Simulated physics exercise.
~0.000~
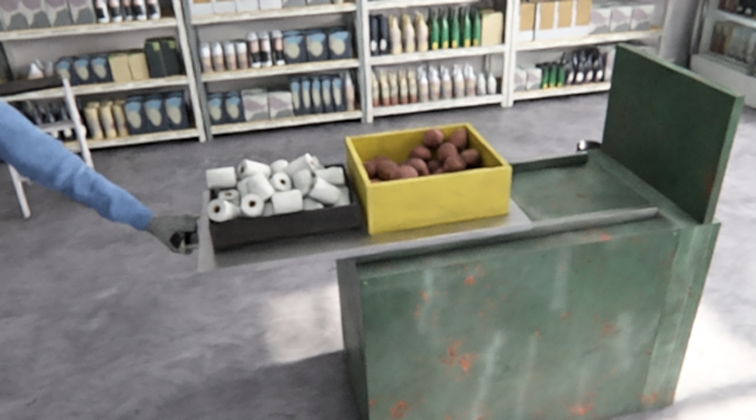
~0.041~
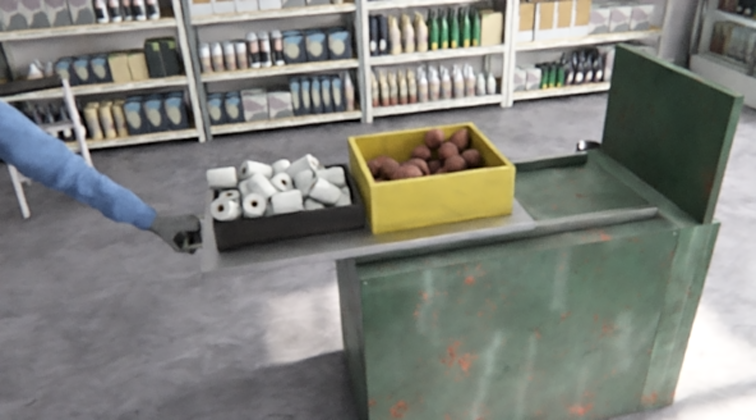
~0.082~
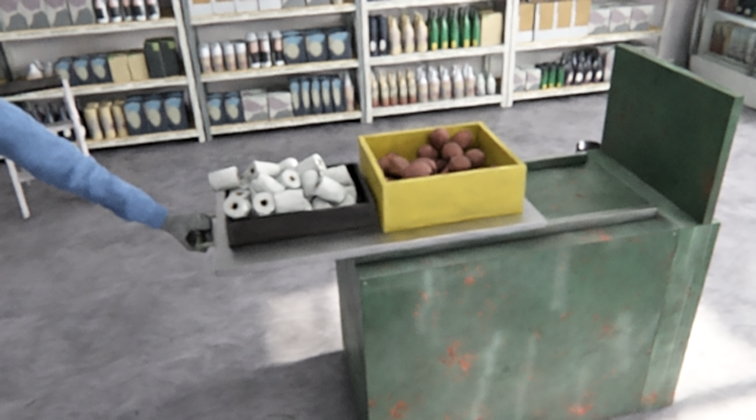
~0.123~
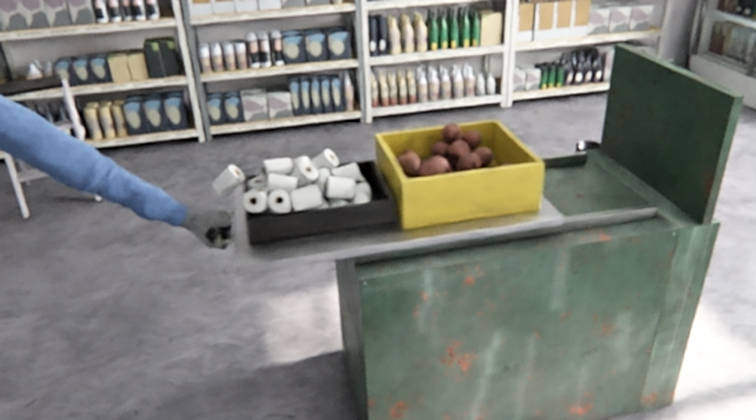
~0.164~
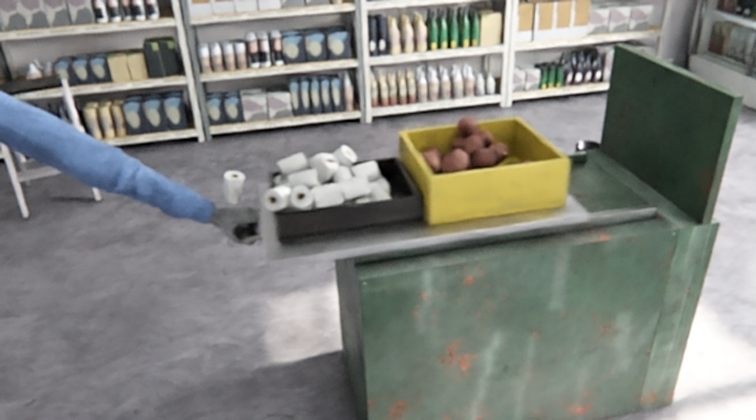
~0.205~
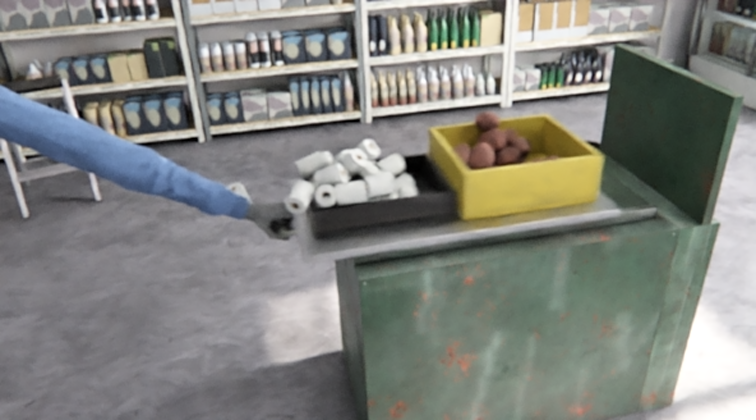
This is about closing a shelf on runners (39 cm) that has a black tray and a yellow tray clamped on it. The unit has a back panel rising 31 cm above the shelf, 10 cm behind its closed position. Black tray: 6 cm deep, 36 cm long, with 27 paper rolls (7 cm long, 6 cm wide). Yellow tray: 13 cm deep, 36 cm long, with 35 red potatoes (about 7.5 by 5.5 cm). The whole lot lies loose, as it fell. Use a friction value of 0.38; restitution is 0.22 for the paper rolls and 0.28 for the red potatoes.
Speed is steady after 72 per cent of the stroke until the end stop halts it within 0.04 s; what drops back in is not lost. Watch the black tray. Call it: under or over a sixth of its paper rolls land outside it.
Over.
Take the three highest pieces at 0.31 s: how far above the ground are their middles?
Around 92 centimetres.
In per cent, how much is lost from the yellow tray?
For the yellow tray, 5 percent.
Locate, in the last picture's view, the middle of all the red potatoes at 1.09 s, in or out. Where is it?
Centre approx. (567, 162).
After 0.23 s, the runners reach their end.
After 0.31 s, black tray 23 in, 4 out and yellow tray 35 in, 0 out.
After 0.43 s, black tray 20 in, 7 out and yellow tray 34 in, 1 out.
After 0.65 s, black tray 19 in, 8 out and yellow tray 33 in, 2 out.
Final count (at 1.09 s), black tray 19 in, 8 out and yellow tray 33 in, 2 out. Asked share, 8 of 27, 30 per cent.
